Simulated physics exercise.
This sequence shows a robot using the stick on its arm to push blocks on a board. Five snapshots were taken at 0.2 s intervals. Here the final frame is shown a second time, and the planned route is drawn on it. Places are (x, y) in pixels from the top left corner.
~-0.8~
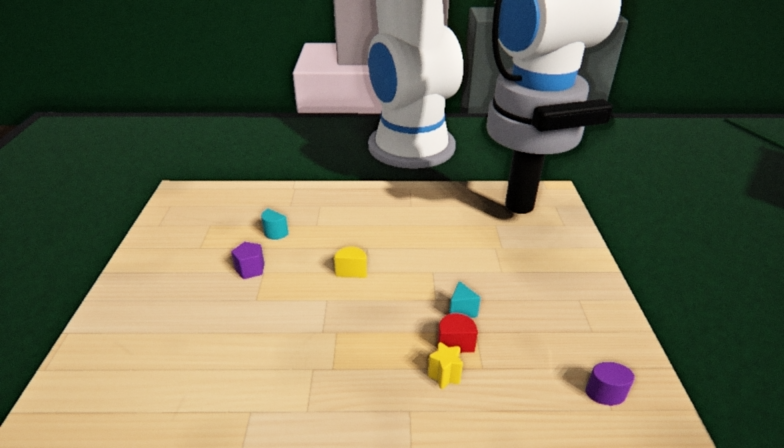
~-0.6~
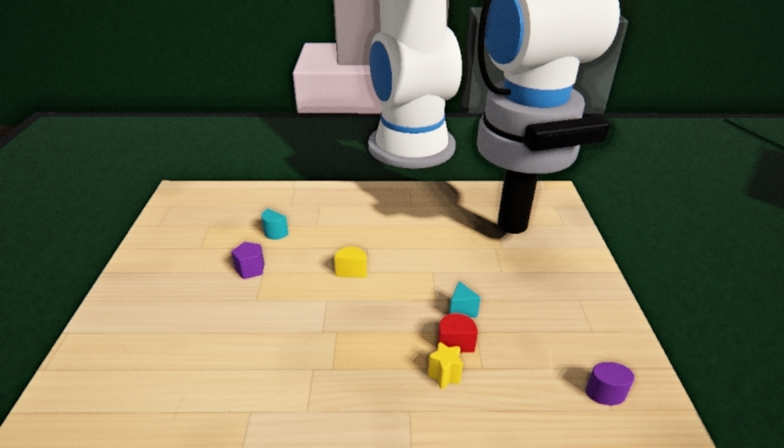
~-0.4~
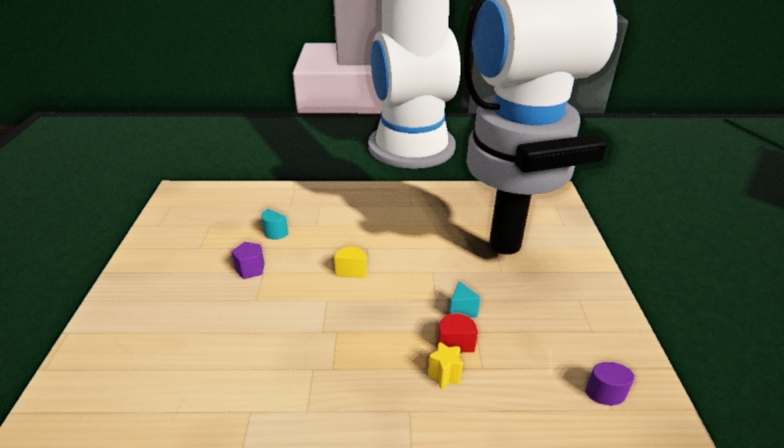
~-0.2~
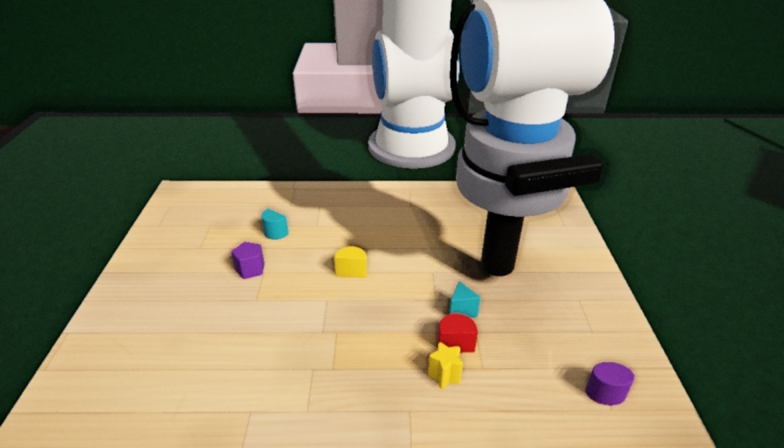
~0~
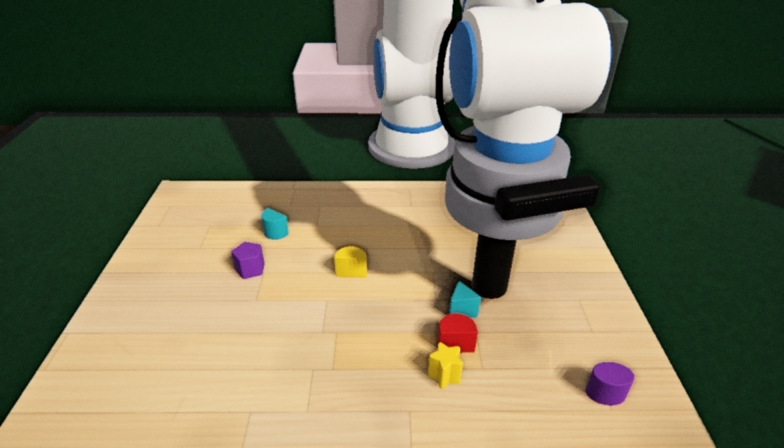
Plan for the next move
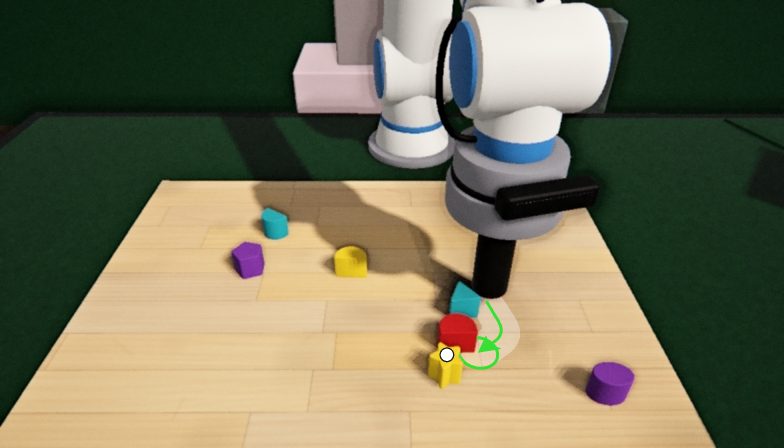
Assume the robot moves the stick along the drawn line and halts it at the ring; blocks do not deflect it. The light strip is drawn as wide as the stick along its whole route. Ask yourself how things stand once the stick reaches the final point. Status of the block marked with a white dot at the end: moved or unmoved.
The block in question stays where it was by the end.
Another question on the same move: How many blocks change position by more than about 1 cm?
The answer is a single block.
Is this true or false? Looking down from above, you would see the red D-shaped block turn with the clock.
That statement is accurate.
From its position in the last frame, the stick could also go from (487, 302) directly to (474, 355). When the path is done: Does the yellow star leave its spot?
Yes, I think so.
Path on the board, from (487, 302) by way of (498, 320) and (497, 339) to (478, 352); the dot is on the yellow star.
What follows on the original path. Halfway along, stick at (504, 316); nothing pushed yet.
At the end, stick at (480, 338); yellow star in place; red D-shaped block at (443, 326), turned 30° clockwise.
